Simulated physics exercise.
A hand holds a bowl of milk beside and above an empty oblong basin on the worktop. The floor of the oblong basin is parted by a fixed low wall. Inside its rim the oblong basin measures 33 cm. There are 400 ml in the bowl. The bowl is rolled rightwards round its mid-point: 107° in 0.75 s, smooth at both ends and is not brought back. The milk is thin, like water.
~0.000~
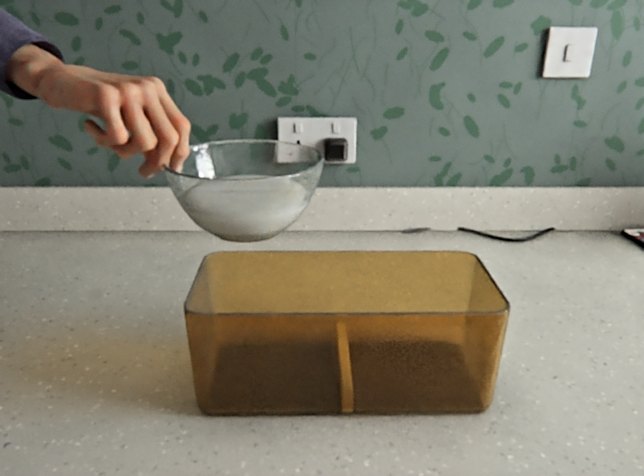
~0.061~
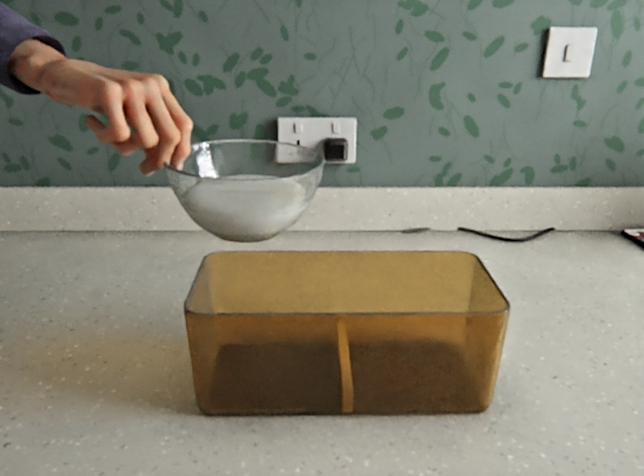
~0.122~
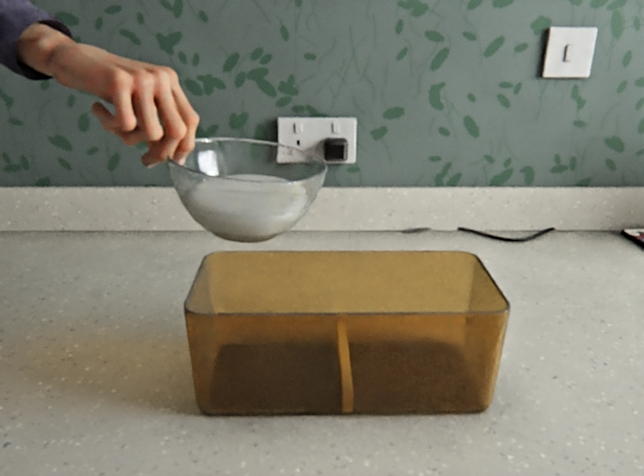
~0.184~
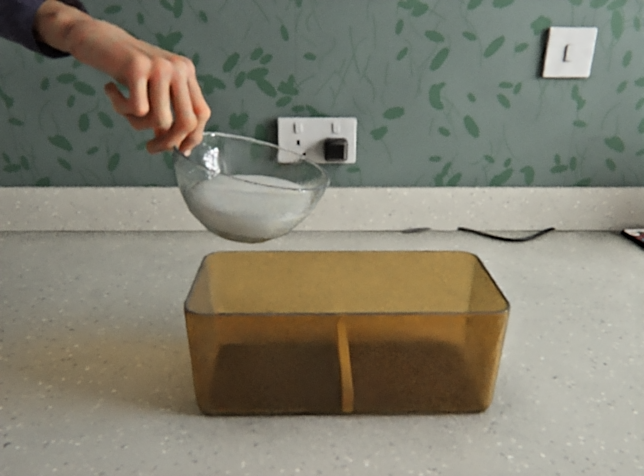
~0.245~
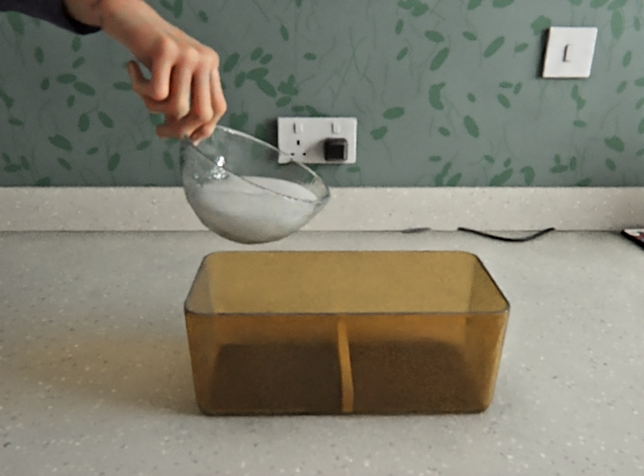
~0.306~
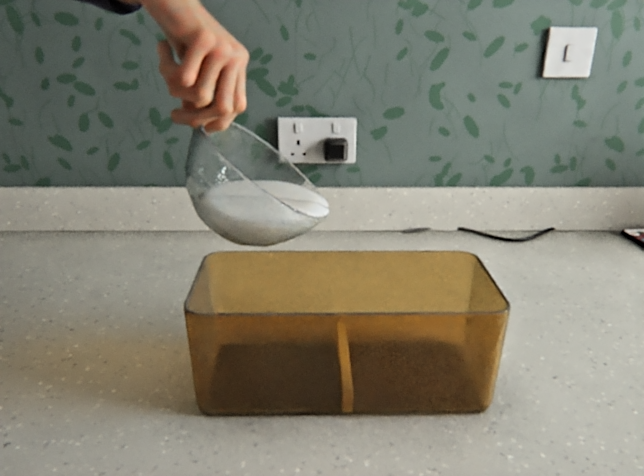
A pale speckled worktop stands against a green leaf-patterned wall with white sockets and a switch, seen from the front and slightly above by a still camera. An amber, see-through oblong basin with an upright strip on its front sits in the middle, below a clear glass bowl of cloudy white liquid. A hand holding the bowl's left rim tilts it rightwards, slowly, then further, lifting that side while the liquid shifts towards the lowered right edge.
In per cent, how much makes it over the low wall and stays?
About 58 per cent.
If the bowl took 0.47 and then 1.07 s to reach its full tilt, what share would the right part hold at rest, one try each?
First 50, then 65 per cent.
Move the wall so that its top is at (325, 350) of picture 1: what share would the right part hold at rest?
Then about 75 per cent.
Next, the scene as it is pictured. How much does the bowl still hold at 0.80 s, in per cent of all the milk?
Some 0 per cent.
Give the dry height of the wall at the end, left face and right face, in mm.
Left about 22 mm, right about 18 mm.
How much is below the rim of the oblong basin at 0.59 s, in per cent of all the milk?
Some 70 per cent.
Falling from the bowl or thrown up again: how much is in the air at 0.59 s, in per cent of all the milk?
Near 18 in a hundred.
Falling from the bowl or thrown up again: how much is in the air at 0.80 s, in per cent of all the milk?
About 0 per cent.
By 0.59 s the tilt is 95° and 14 per cent is still to pour, 24 is left of the wall and 45 right of it.
By 0.80 s the tilt is 107° and 0 per cent is still to pour, 42 is left of the wall and 58 right of it.
By 1.01 s the tilt is 107° and 0 per cent is still to pour, 41 is left of the wall and 58 right of it.
By 1.25 s the tilt is 107° and 0 per cent is still to pour, 41 is left of the wall and 58 right of it.
At rest 41 per cent lies left of the wall, 58 right of it and 0 outside.
